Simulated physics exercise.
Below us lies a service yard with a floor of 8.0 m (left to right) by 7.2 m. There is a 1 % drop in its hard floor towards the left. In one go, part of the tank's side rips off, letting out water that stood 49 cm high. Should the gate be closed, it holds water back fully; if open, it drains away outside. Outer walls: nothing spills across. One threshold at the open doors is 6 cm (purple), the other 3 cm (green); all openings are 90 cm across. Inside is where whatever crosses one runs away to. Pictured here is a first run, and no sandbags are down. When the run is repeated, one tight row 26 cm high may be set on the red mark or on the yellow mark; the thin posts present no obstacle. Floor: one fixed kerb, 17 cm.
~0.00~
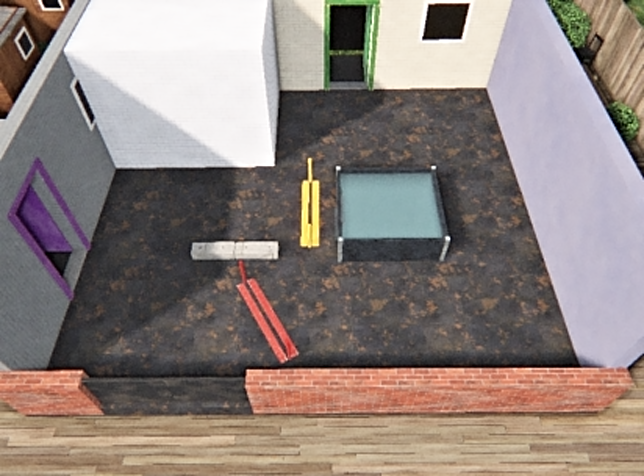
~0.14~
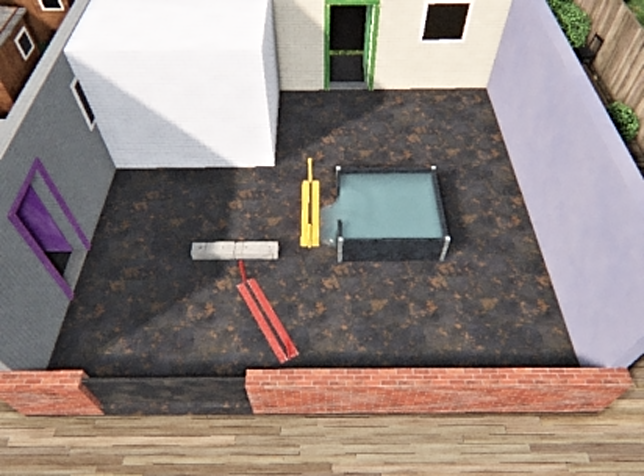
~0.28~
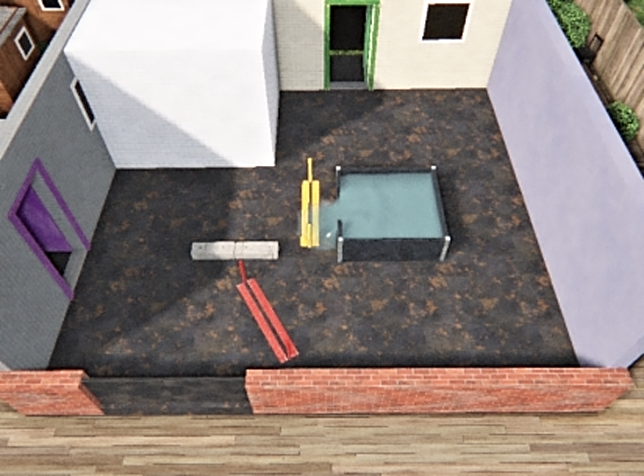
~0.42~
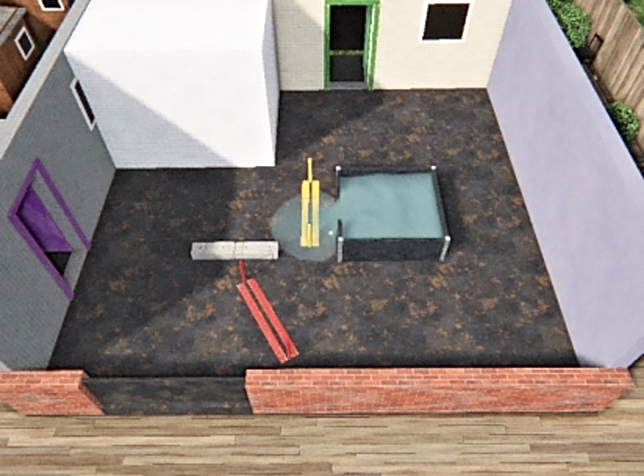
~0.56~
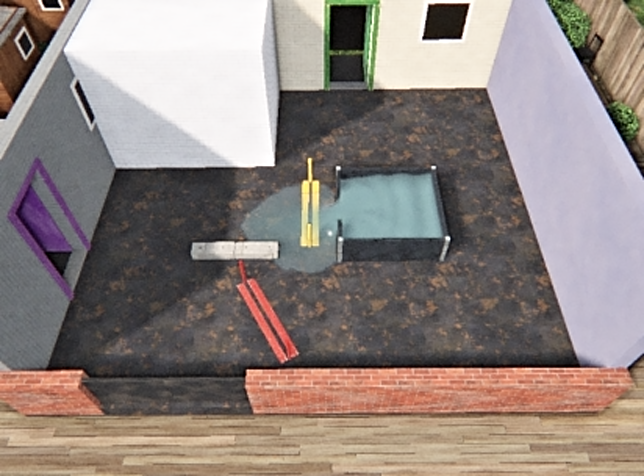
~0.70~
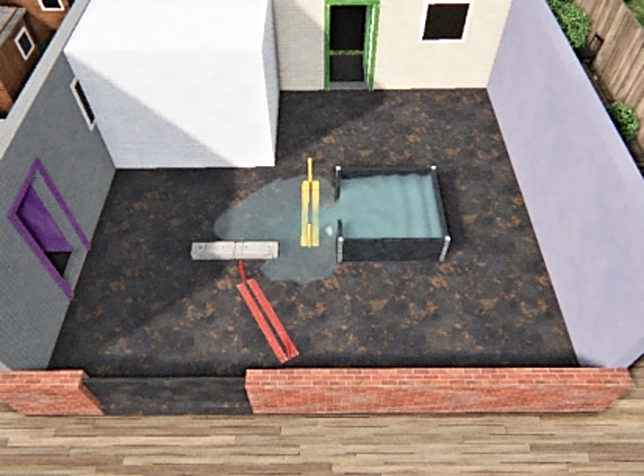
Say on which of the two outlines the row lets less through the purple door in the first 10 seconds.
Less gets through with the row on the yellow outline.
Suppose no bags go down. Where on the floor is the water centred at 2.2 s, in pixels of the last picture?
Near (313, 225) in the last picture.
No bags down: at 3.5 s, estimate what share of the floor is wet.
I'd guess around 30 in a hundred.
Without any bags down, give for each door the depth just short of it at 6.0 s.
In centimetres, purple: 10; green: 0.
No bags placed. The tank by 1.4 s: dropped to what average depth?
35 cm.
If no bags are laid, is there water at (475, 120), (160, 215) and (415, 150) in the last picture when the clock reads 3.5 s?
One by one, I'd say spared, swamped and spared.
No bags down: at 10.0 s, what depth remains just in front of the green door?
I'd say close to 0.5 cm.
After 1.4 s water covers 15 % of the floor and is deepest (27 cm) near (331, 227) in the run without bags; in at the purple door, 0 L with no bags, 0 L with the row on red, 0 L on yellow.
After 2.2 s water covers 25 % of the floor and is deepest (20 cm) near (331, 227) in the run without bags; in at the purple door, 0 L with no bags, 1 L with the row on red, 0 L on yellow.
After 3.5 s water covers 30 % of the floor and is deepest (21 cm) near (113, 180) in the run without bags; in at the purple door, 8 L with no bags, 10 L with the row on red, 0 L on yellow.
After 6.0 s water covers 35 % of the floor and is deepest (16 cm) near (44, 380) in the run without bags; in at the purple door, 22 L with no bags, 28 L with the row on red, 0 L on yellow.
After 10.0 s water covers 50 % of the floor and is deepest (11 cm) near (40, 392) in the run without bags; in at the purple door, 37 L with no bags, 45 L with the row on red, 0 L on yellow.
